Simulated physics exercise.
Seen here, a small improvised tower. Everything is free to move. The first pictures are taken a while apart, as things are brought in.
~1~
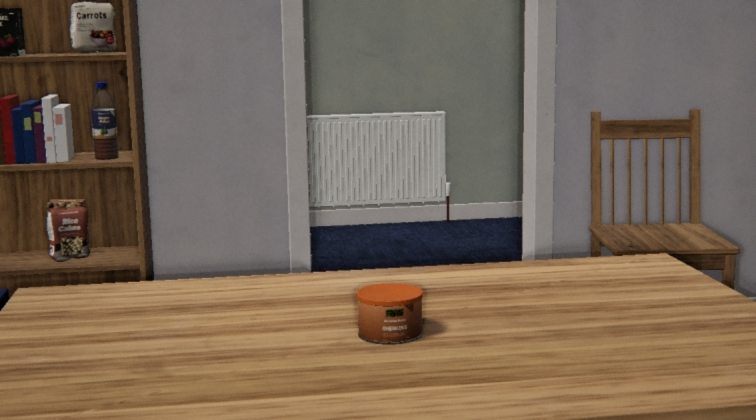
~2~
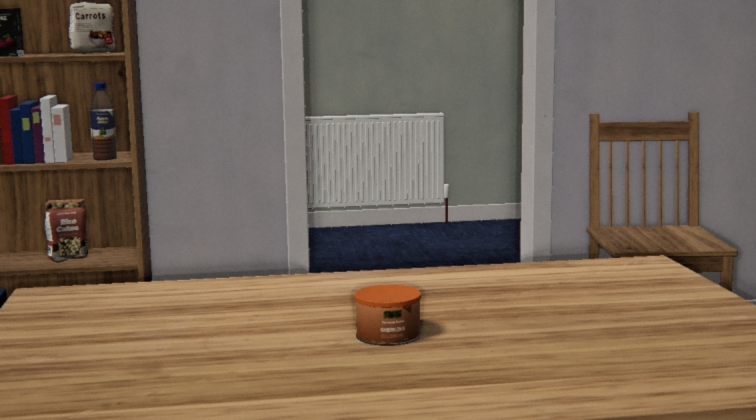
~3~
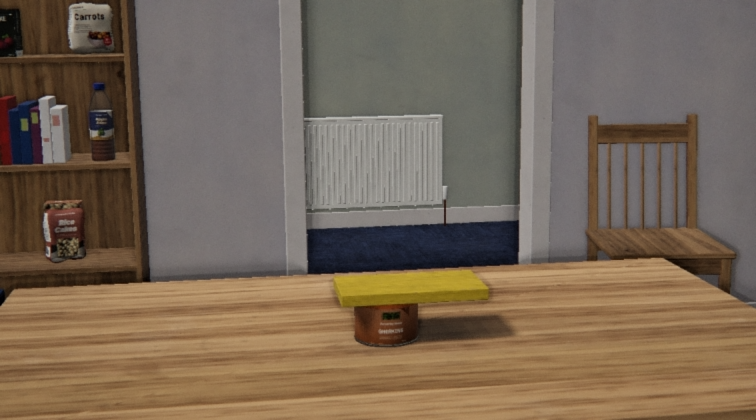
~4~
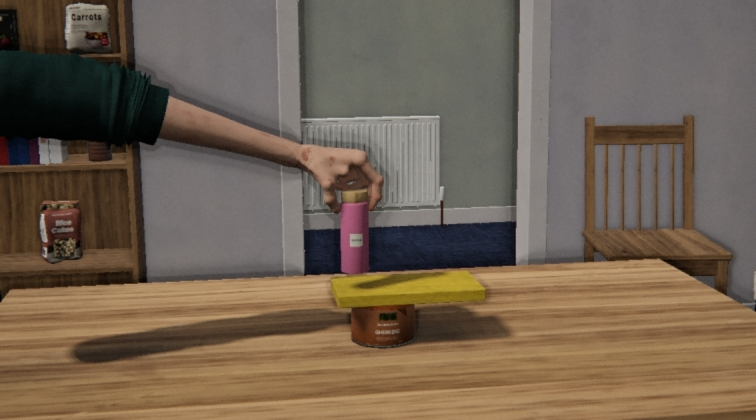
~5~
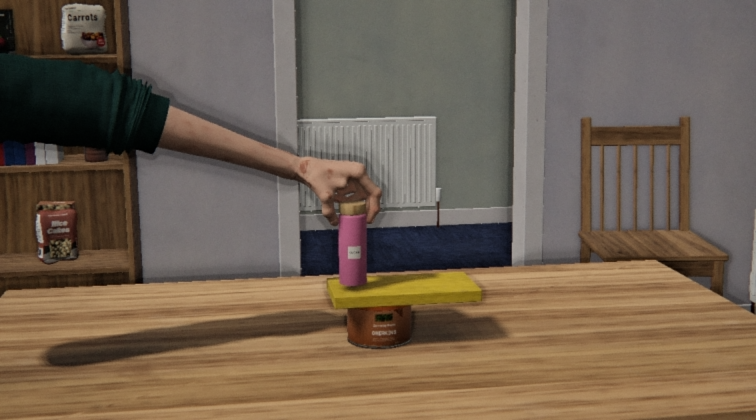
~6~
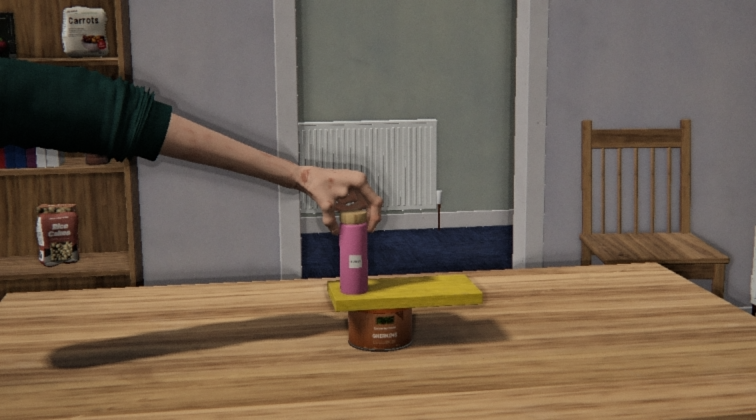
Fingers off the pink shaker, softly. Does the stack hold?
As it turns out, it holds.
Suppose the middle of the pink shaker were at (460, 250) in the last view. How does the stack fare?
Then it comes apart.
Then, 0.40 s past the last view, nothing moves.
Then, 1.00 s past the last view, pink shaker resting near (354, 252).
Finally, all 3 still in place. Final places as the last picture's camera would see them, pink shaker near (354, 252). The stack stays up.
